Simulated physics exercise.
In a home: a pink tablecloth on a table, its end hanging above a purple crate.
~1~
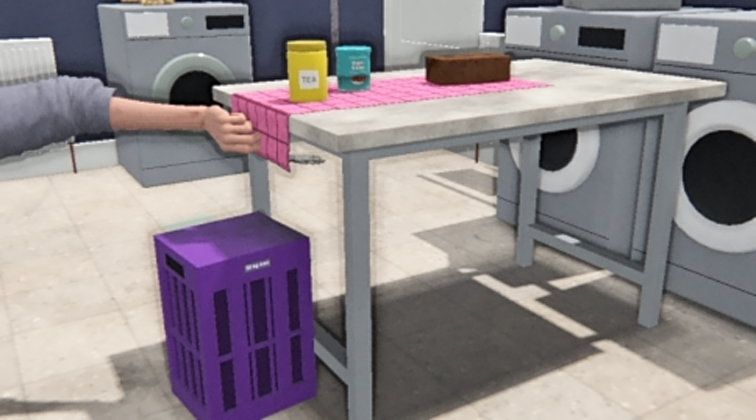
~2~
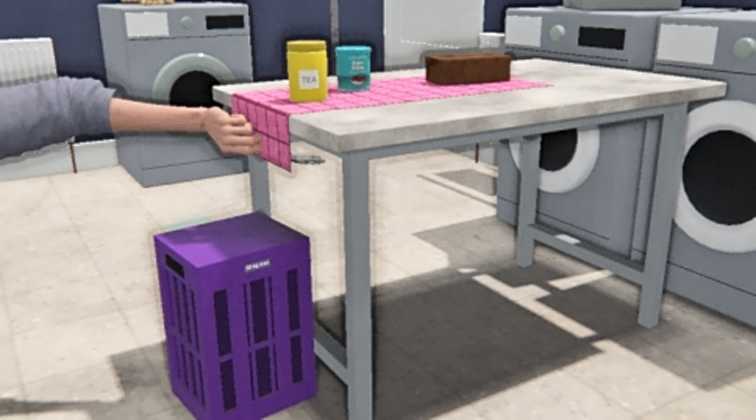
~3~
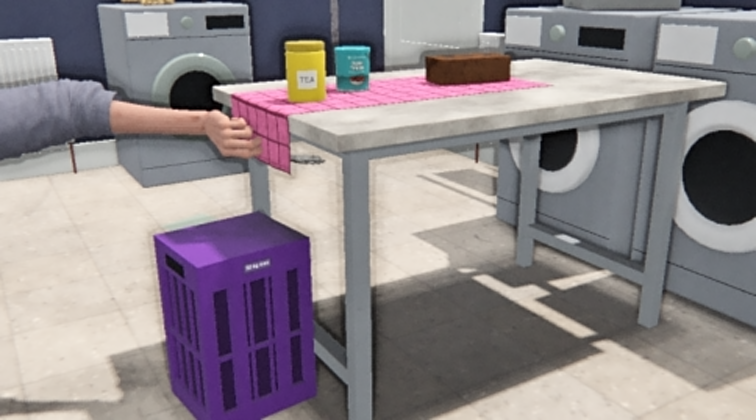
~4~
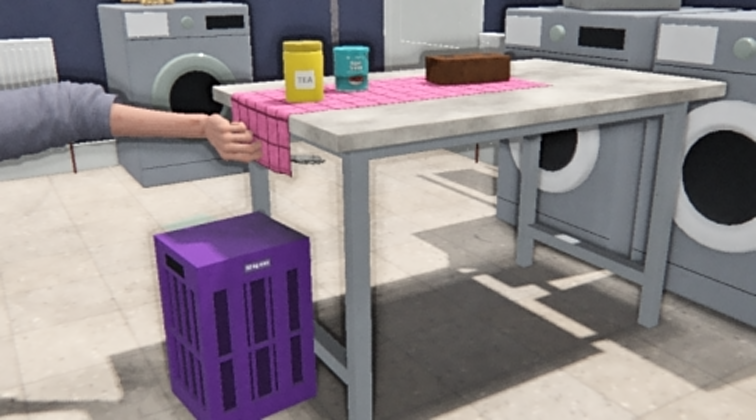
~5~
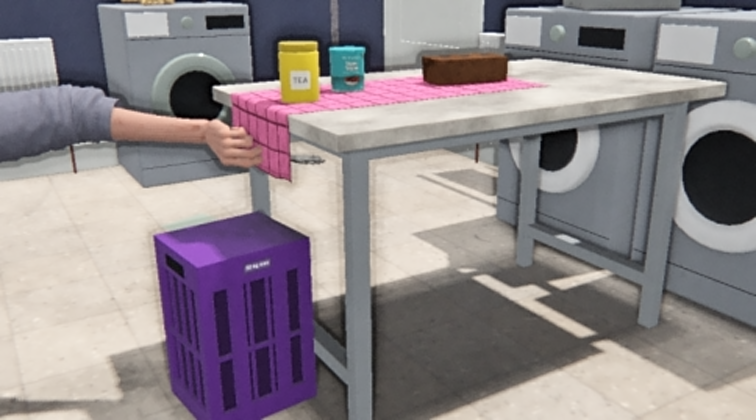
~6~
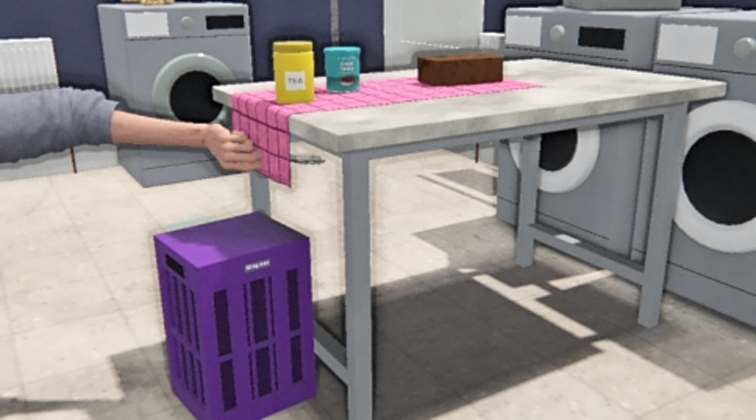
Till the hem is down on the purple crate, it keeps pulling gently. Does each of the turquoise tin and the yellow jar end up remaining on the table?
The turquoise tin - yes, the yellow jar - no.
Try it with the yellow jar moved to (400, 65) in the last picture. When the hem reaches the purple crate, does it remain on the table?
It remains in place in the end.
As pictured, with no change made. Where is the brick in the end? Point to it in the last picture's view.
Middle at (414, 74).
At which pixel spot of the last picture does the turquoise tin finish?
You'll find its middle at pixel (288, 74).
Then, 0.32 s on from there, hem going down; tin moved a little; jar moved a little.
Then, 0.70 s on from there, hem on the crate; tin carried along near (303, 73); jar over the edge.
In the end, hem on the crate; tin carried along near (288, 74); jar over the edge. The turquoise tin remains up there and the yellow jar is carried off the end.
